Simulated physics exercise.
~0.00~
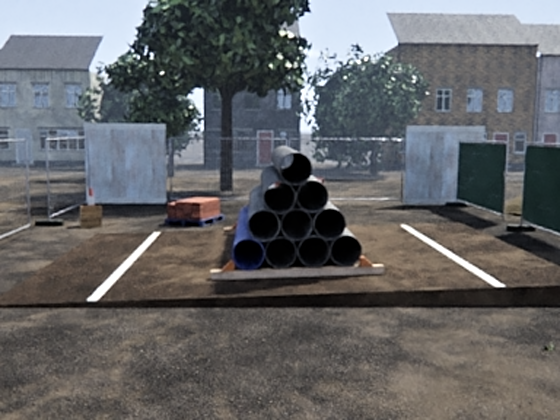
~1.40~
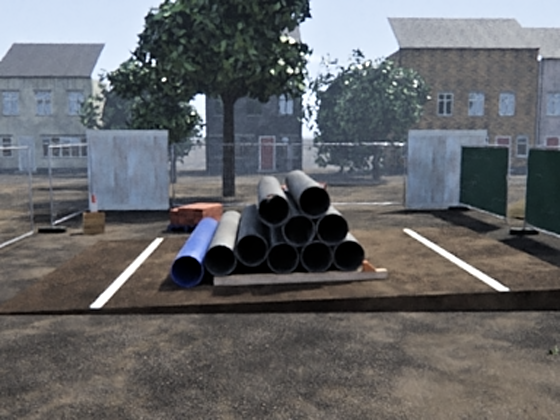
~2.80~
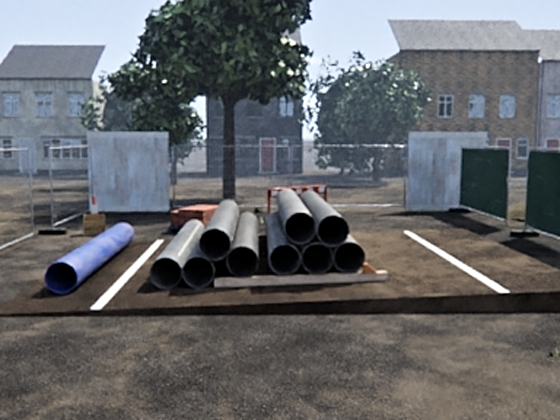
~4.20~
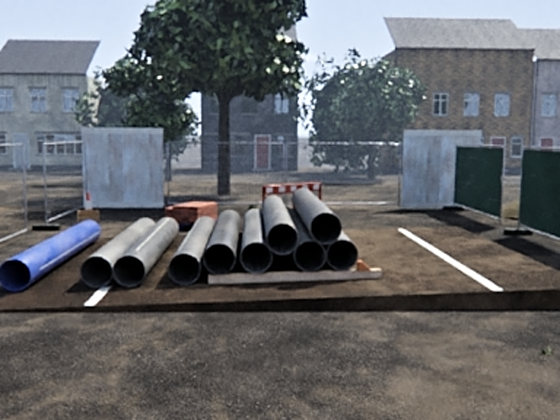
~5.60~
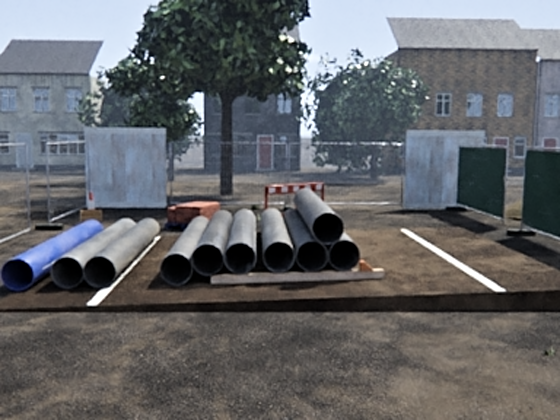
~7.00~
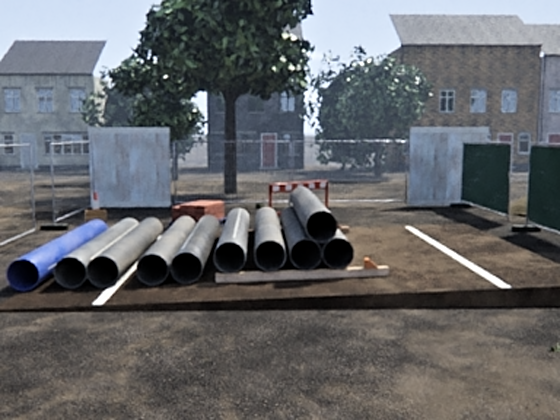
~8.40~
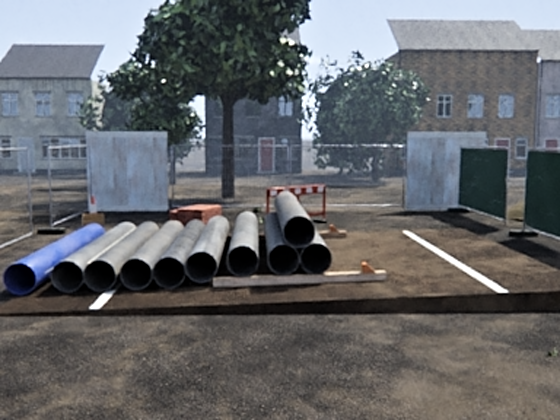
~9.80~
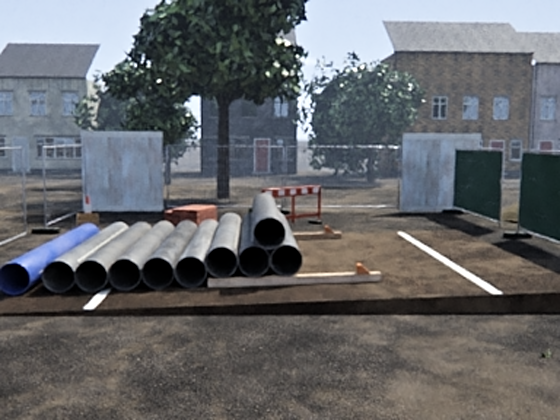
At the start, a pyramid of large pipes, one blue at the lower left and the rest dark grey, rests on low bearers between two white lines, with fencing, trees and houses behind. The stack gives way on the left, and the blue pipe rolls off the bearers while the upper pipes drop. The blue pipe then crosses the left white line as grey ones tumble after it. More pipes roll left and spread out beside it. By the end, most lie in a slanting row, blue outermost, with one grey pipe still perched on top at the right.
